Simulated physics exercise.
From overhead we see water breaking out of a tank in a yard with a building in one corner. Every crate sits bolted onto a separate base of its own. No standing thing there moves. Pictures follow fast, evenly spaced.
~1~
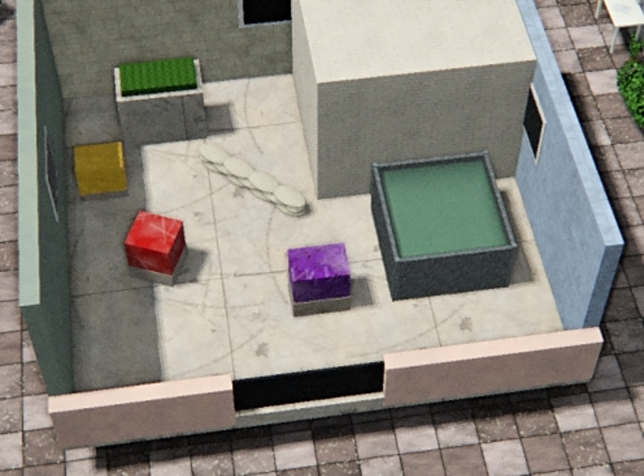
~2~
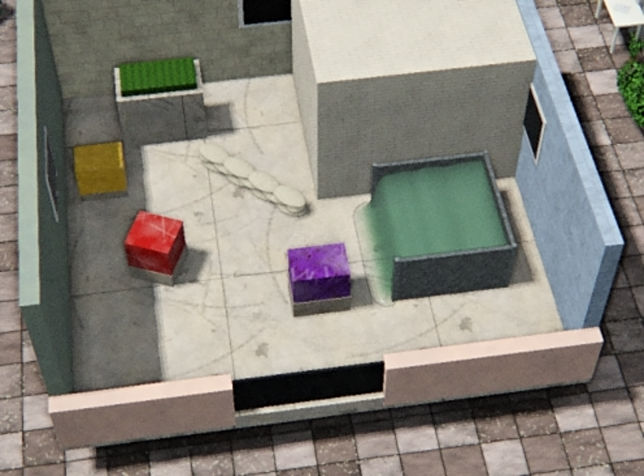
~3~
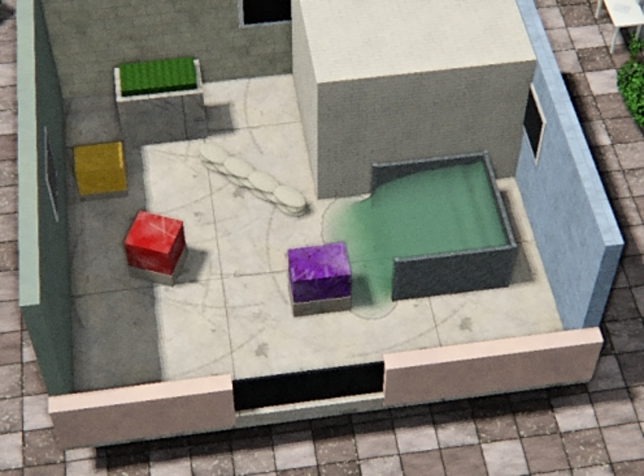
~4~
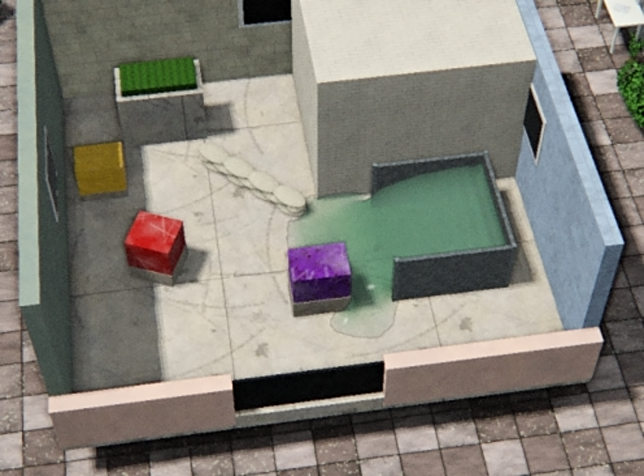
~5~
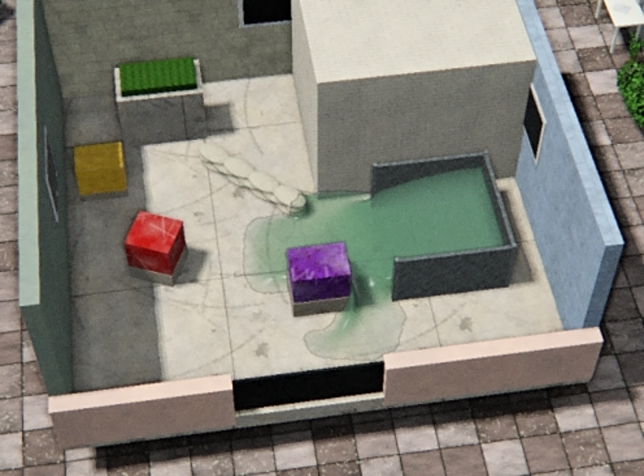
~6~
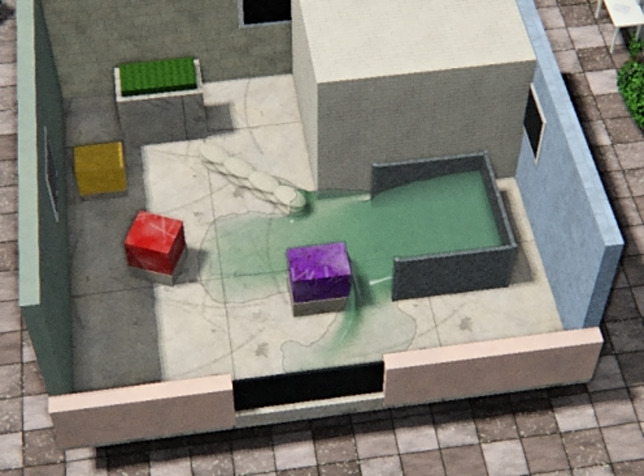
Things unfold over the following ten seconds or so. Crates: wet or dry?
Red crate, wet; purple crate, wet; yellow crate, wet.
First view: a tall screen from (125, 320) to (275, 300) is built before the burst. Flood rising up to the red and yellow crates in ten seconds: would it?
Red: Reached; yellow: Reached.
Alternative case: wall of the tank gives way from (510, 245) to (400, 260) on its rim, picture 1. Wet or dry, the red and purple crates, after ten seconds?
The red crate is untouched; the purple crate is untouched.
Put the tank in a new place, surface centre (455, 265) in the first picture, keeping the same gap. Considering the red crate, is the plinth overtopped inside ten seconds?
Red crate: Untouched.
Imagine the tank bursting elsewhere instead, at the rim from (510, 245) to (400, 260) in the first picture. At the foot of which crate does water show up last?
That is the yellow one.
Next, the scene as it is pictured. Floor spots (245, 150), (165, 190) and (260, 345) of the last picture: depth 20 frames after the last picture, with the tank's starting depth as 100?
Depths of roughly 2, 6 and 4 per cent.
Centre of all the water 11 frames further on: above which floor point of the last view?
Near pixel (289, 267).
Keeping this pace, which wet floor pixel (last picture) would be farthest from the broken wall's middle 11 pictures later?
At about (64, 113).
A moment on, water covers 50 % of the floor; the red crate water round its plinth, the purple crate water round its plinth, the yellow crate water round its plinth.
Next, water covers 75 % of the floor; the red crate water round its plinth, the purple crate water round its plinth, the yellow crate water round its plinth.
Then, water covers 95 % of the floor; the red crate water round its plinth, the purple crate water round its plinth, the yellow crate water round its plinth.
Later, water covers 95 % of the floor; the red crate water round its plinth, the purple crate water round its plinth, the yellow crate water round its plinth.
In the end, water covers 100 % of the floor; the red crate was topped, the purple crate was topped, the yellow crate was topped.
